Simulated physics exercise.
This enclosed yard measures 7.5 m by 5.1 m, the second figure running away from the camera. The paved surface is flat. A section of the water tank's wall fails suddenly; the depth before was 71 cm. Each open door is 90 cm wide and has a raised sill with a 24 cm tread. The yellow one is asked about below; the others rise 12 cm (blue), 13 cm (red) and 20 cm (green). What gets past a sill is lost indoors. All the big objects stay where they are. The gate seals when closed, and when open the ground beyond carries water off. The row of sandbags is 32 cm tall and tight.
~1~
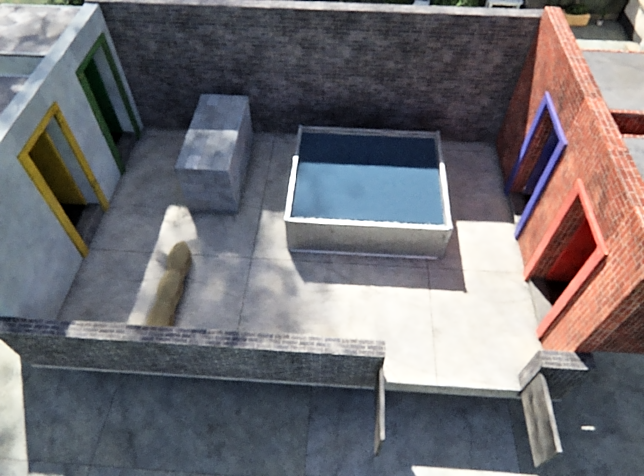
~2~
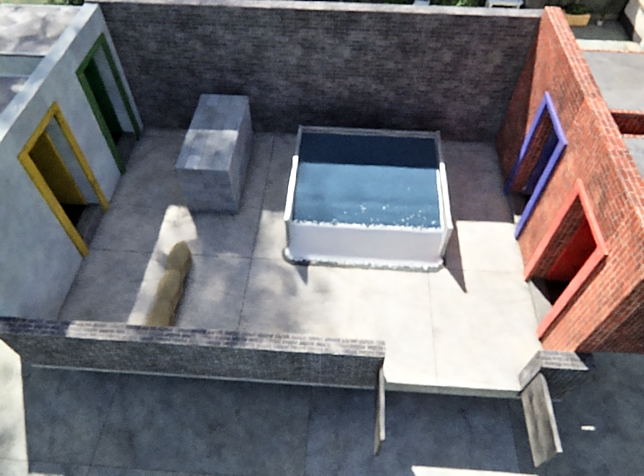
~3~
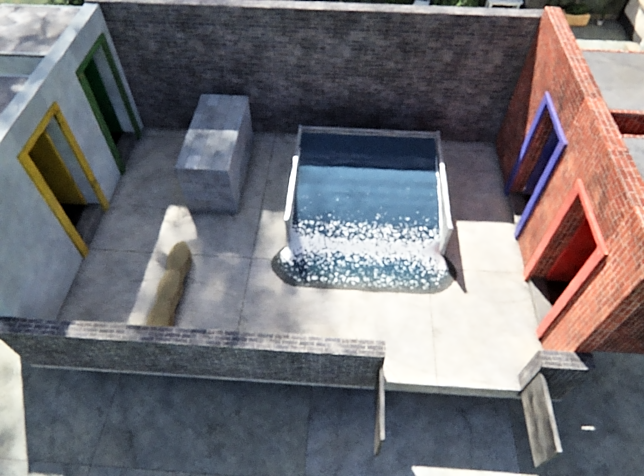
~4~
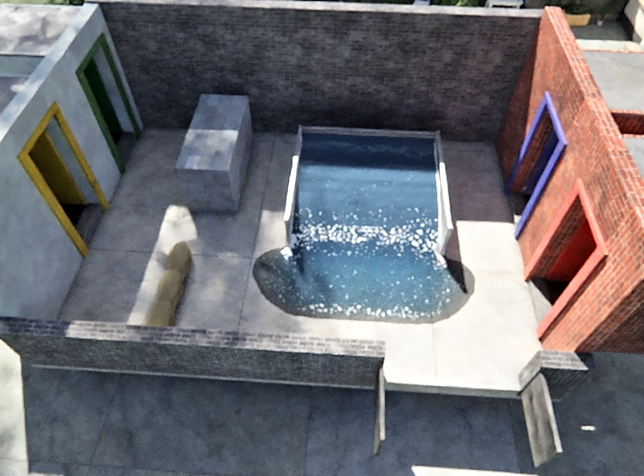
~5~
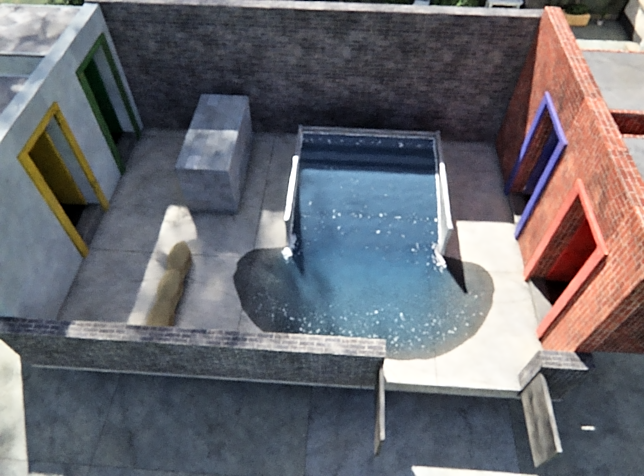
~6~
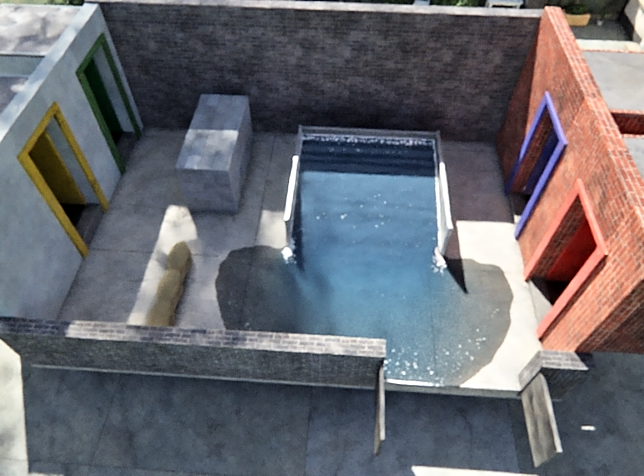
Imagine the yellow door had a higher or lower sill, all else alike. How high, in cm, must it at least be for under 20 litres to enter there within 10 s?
Close to 8 cm is just enough.
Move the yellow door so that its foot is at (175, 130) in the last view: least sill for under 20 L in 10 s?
Roughly 9.5 cm.
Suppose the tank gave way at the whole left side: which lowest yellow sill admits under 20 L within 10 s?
Some 22 cm.
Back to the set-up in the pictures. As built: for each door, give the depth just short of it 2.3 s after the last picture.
Depths in cm: Yellow 2, blue 0, red 7, green 0.
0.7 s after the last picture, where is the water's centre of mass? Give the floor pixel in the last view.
Near (358, 247).
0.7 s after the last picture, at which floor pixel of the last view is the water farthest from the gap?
At about (139, 350).
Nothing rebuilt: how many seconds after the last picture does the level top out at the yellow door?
Around 7.5 s.
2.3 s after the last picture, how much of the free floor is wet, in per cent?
Some 50 per cent of it.
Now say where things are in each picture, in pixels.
The first frame shows the water tank at (368, 176) is whole and still, 71 cm deep; the yellow door at (73, 192) is dry.
In the second frame, water pours out at (365, 244) and has run 0.3 m, to (291, 260); about 9 cm deep outside, 71 cm at the back.
In the third frame, water pours out at (365, 244) and has run 0.7 m, to (368, 288); about 13 cm deep outside, 71 cm at the back.
In the fourth frame, the gap is at (365, 245), the front 1.3 m out at (315, 314); the back of the water tank holds 71 cm.
In the fifth frame, the gap is at (365, 246), the front 1.9 m out at a hidden place; the back of the water tank holds 66 cm.
In the sixth frame, water pours out at (365, 246) and has run 2.3 m, to a hidden place; about 8 cm deep outside, 60 cm at the back; 2.8 m in a straight line remain to the yellow door at (73, 192).
Then, 0.7 s after the last picture water covers 30 % of the floor, deepest (48 cm) near (344, 351); it has not reached the yellow door.
Then, 2.3 s after the last picture water covers 50 % of the floor, deepest (38 cm) near (178, 341); 2 cm at the yellow door, 0 litres in over its 23 cm sill.
Then, 9.3 s after the last picture water covers 95 % of the floor, deepest (16 cm) near (46, 344); 8 cm at the yellow door, 0 litres in over its 23 cm sill.
At the yellow door as built, the water peaked near 12 cm, 7.3 s after the last picture.
Run again over the same 10 s with other heights there, 41 litres in over 6.5 cm, 8 litres over 10 cm. The limit of 20 litres is kept from about 8 cm up.
